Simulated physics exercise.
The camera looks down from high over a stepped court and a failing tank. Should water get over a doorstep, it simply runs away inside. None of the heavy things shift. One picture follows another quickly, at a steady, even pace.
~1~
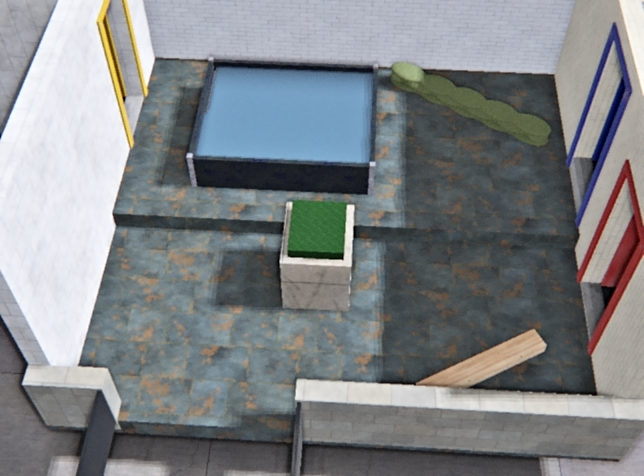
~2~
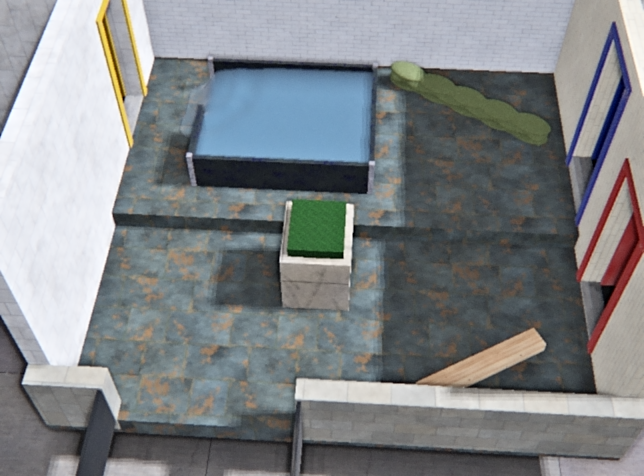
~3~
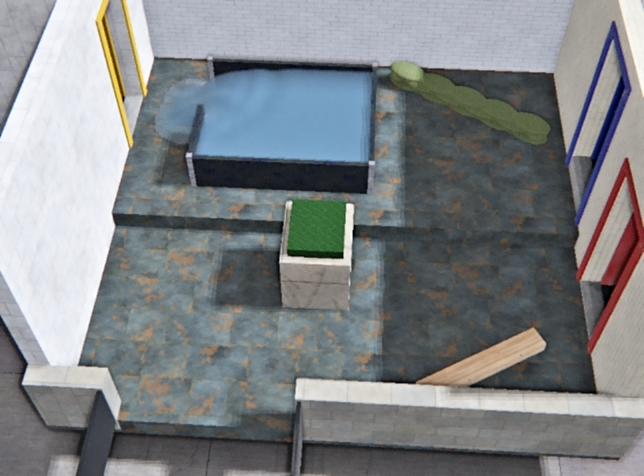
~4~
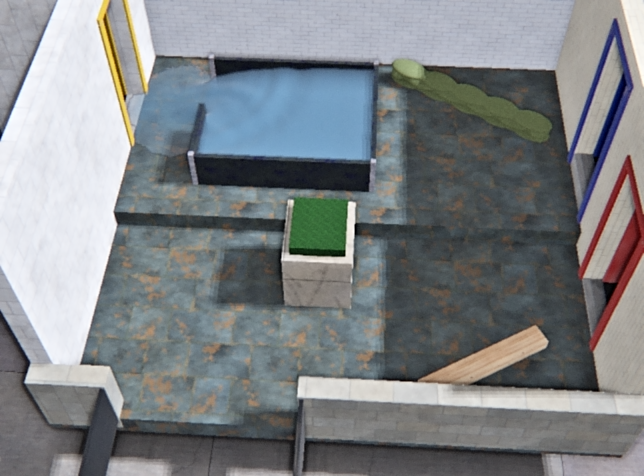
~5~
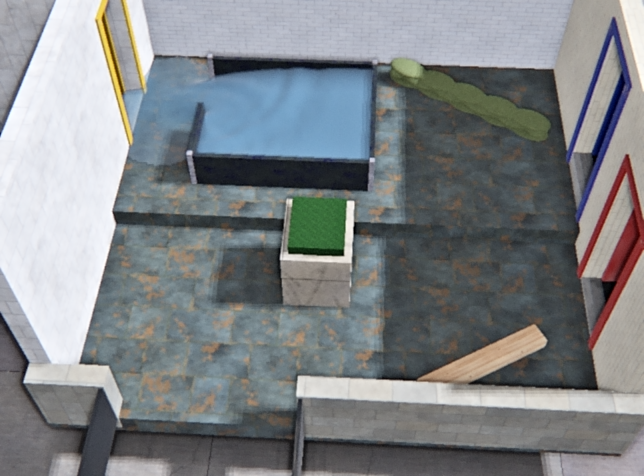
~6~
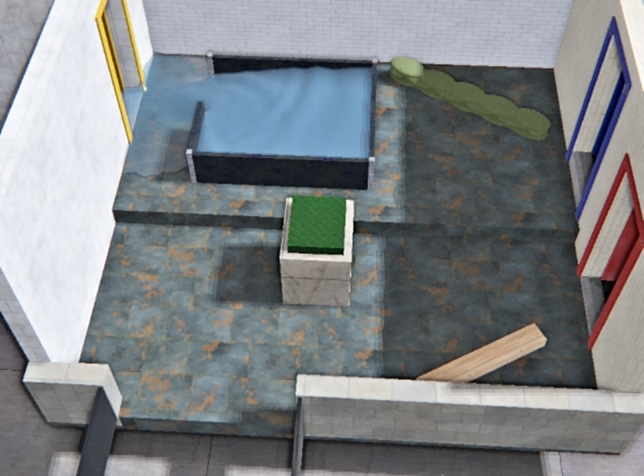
In a walled, stepped courtyard seen from above, the left side of a dark tank full of blue water gave way, and water poured out across the upper paving to the yellow-framed doorway.
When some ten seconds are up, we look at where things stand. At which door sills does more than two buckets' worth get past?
Blue door: Never tops two buckets, red door: Never tops two buckets, yellow door: Tops two buckets.
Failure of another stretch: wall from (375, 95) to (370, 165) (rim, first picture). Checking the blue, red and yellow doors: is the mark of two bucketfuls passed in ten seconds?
So the blue one ends up above, the red one ends up above and the yellow one ends up below.
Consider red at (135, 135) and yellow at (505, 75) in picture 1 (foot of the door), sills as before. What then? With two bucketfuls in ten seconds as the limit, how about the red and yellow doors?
The red one overflows, and the yellow one falls short.
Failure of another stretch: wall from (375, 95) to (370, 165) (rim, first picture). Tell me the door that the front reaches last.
Answer: The door marked yellow.
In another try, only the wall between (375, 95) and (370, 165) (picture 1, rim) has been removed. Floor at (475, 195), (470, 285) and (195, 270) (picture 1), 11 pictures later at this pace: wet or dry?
Point one reached; point two reached; point three not reached.
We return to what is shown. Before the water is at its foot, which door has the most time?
It's the red-painted one.
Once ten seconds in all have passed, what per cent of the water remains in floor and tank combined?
Close to 60 in a hundred.
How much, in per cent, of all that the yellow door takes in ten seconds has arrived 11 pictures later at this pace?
Approximately 35 per cent.
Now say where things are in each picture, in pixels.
The tank at (287, 114) is whole and still, in the first frame.
The front is at (190, 135), out from the gap at (211, 103), in the second frame.
The front is at (164, 134), out from the gap at (210, 104), in the third frame.
Water pours out at (212, 103) and has run to (135, 134), in the fourth frame.
The front is at (129, 153), out from the gap at (211, 102), in the fifth frame.
Water pours out at (210, 100) and has run to (125, 165), in the sixth frame.
A moment on, water covers 10 % of the floor; the blue door not reached, the red door not reached, the yellow door far over two buckets in.
Next, water covers 15 % of the floor; the blue door not reached, the red door not reached, the yellow door far over two buckets in.
Then, water covers 25 % of the floor; the blue door not reached, the red door not reached, the yellow door far over two buckets in.
Later, water covers 55 % of the floor; the blue door wet at the sill, nothing in, the red door not reached, the yellow door far over two buckets in.
In the end, water covers 65 % of the floor; the blue door wet at the sill, nothing in, the red door wet at the sill, nothing in, the yellow door far over two buckets in.
